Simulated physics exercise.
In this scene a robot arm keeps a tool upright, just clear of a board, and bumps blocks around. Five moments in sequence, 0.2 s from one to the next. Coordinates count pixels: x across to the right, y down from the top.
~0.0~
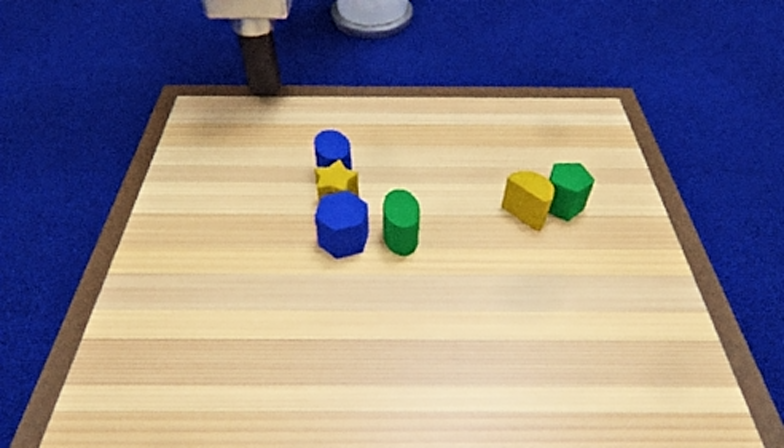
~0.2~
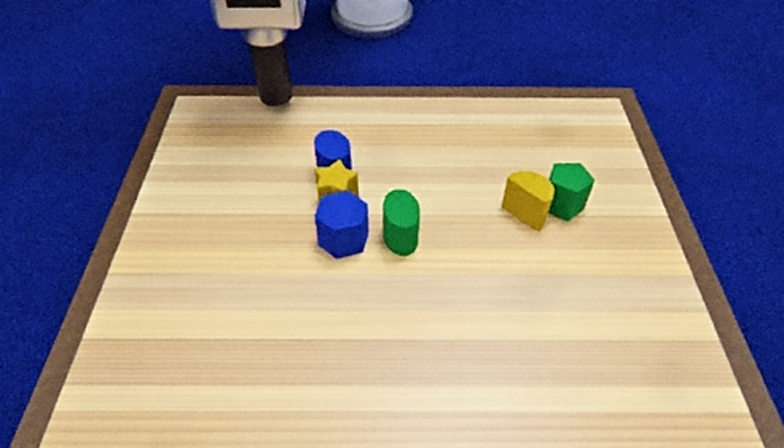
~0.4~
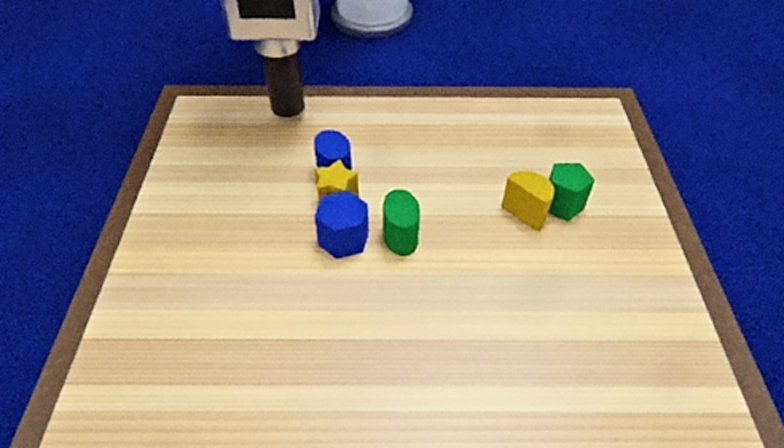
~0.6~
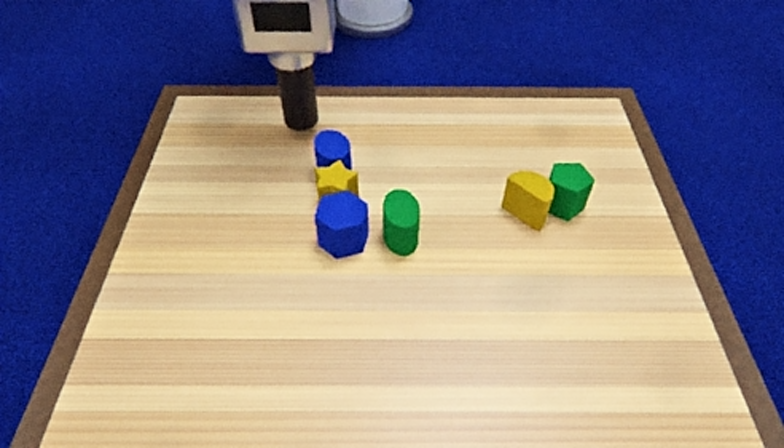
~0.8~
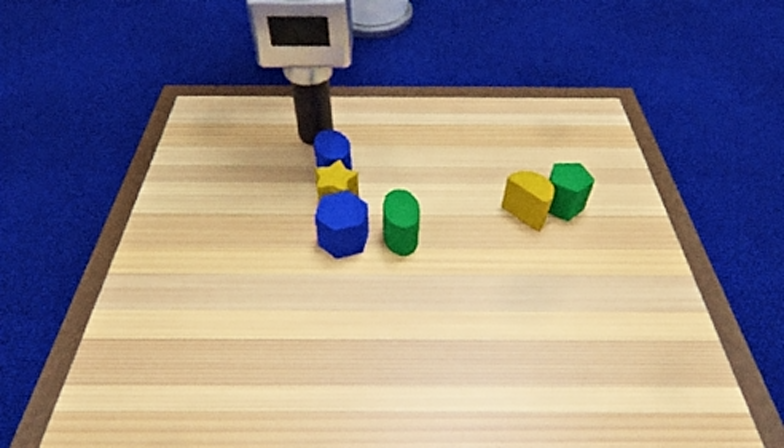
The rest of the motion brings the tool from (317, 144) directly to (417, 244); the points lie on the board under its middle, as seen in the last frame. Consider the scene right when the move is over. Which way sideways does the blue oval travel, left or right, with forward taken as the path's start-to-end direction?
Picture yourself facing from the start of the path to its end: The blue oval moves off to your left.
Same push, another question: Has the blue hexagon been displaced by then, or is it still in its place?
The answer is that it is displaced.
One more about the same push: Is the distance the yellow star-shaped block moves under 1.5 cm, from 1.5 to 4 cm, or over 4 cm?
Shift: Over 4 cm.
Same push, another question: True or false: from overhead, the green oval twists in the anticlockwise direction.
False
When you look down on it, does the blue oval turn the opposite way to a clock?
Final answer: Yes.
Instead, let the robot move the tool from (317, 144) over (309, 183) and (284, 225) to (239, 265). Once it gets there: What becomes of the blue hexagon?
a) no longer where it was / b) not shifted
I'll go with a - no longer where it was.
The first path, step by step. One third of the way, tool at (347, 165); blue oval at (371, 169), turned 25° anticlockwise; yellow star-shaped block at (345, 188), turned 70° clockwise; blue hexagon at (339, 219).
Two thirds of the way, tool at (380, 198); blue oval at (419, 193), turned 70° anticlockwise; yellow star-shaped block at (360, 205), turned 110° clockwise; blue hexagon at (331, 233), turned 15° clockwise; green oval at (425, 222), turned 75° clockwise.
At the end, tool at (417, 234); blue oval at (460, 209), turned 140° anticlockwise; yellow star-shaped block at (374, 220), turned 165° clockwise; blue hexagon at (328, 236), turned 25° clockwise; green oval at (451, 245), turned 145° clockwise.
